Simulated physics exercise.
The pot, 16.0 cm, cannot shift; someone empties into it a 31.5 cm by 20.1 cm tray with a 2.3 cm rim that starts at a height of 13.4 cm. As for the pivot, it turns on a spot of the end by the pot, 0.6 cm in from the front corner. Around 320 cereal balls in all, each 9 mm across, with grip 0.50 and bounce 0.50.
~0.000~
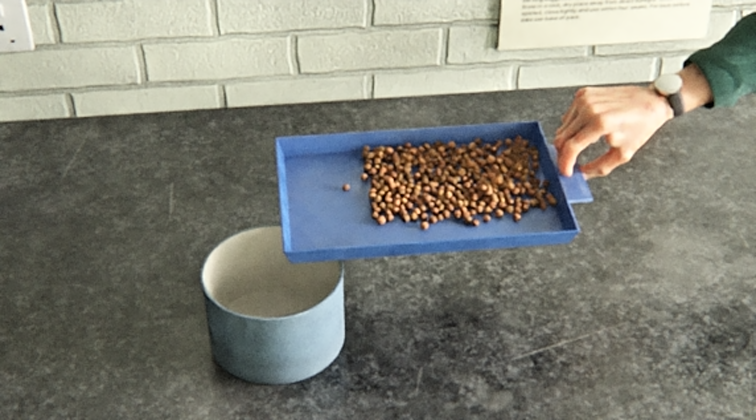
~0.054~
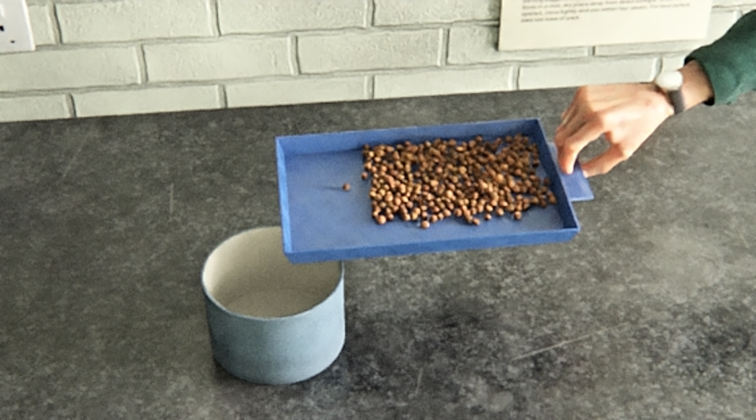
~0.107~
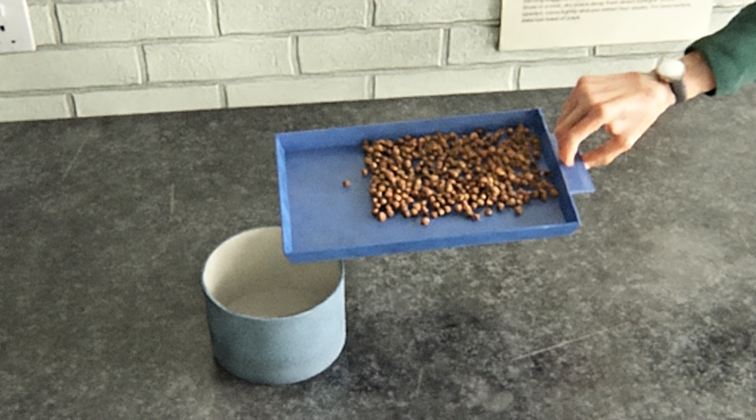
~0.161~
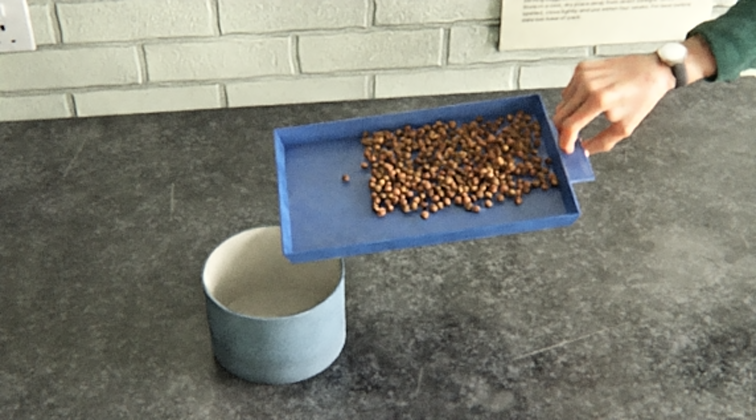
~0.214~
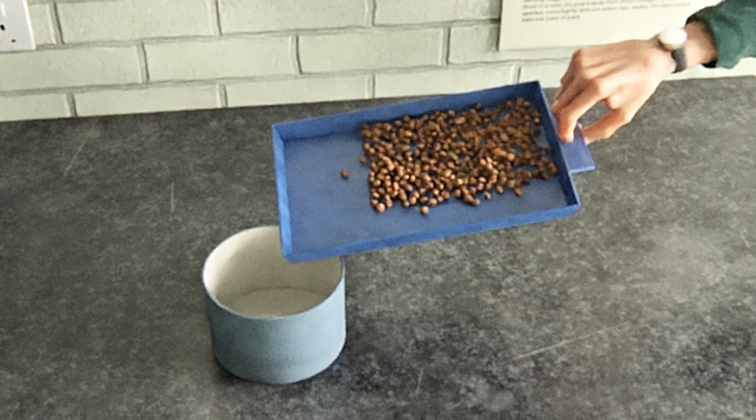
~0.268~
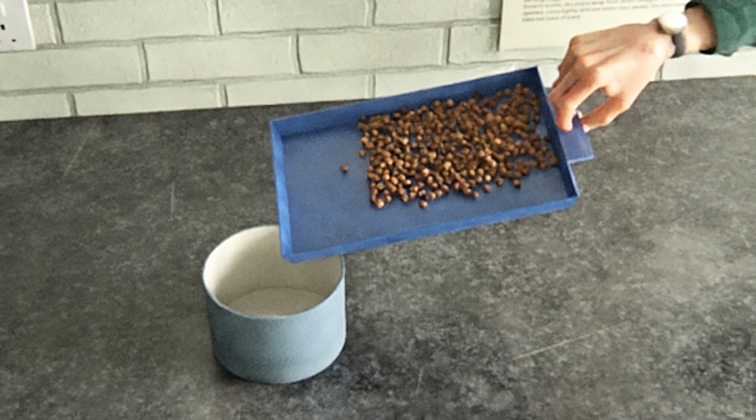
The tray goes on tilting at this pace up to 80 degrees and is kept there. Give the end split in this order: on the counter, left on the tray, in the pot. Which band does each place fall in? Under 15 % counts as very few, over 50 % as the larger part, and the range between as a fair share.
Counter: Very few. Left on the tray: Very few. Pot: The larger part.
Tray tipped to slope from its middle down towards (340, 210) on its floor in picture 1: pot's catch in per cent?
I'd estimate about 35 %.
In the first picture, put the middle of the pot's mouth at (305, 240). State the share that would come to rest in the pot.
It would come to around 0 percent.
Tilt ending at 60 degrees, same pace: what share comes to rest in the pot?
Result: Close to 40 %.
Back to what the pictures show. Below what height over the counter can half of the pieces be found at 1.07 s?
Roughly 18 centimetres.
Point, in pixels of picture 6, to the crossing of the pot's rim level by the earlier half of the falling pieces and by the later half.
Earlier half close to (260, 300), later half at (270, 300) in pixels.
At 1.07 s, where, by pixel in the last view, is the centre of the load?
At that time the load is centred around (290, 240).
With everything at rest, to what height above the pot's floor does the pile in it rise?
Some 4.0 cm above the floor.
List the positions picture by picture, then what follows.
In the first frame, tray tilt 0 degrees, front corners at (291, 247) and (571, 227); middle of the pieces at (456, 179); pot at (272, 270).
In the second frame, tray tilt 1 degrees, front corners at (291, 248) and (571, 225); middle of the pieces at (457, 177).
In the third frame, tray tilt 3 degrees, front corners at (291, 248) and (572, 219), lowest corner left front; middle of the pieces at (457, 171).
In the fourth frame, tray tilt 7 degrees, front corners at (290, 249) and (572, 210), lowest corner left front; middle of the pieces at (457, 162).
In the fifth frame, tray tilt 10 degrees, front corners at (289, 249) and (571, 201), lowest corner left front; middle of the pieces at (456, 153).
In the sixth frame, tray tilt 14 degrees, front corners at (288, 250) and (570, 193), lowest corner left front; middle of the pieces at (455, 144); pot at (273, 269). The tray's pace is about 65 degrees a second.
After 0.75 s, tilt 46 degrees; the tray holds 100 %, the pot 0 %.
After 1.07 s, tilt 67 degrees; the tray holds 70 %, the pot 20 %.
After 1.48 s, tilt 80 degrees; the tray holds 45 %, the pot 50 %.
In the end, at 2.5 s, counter 5 %, tray 5 %, pot 90 %.
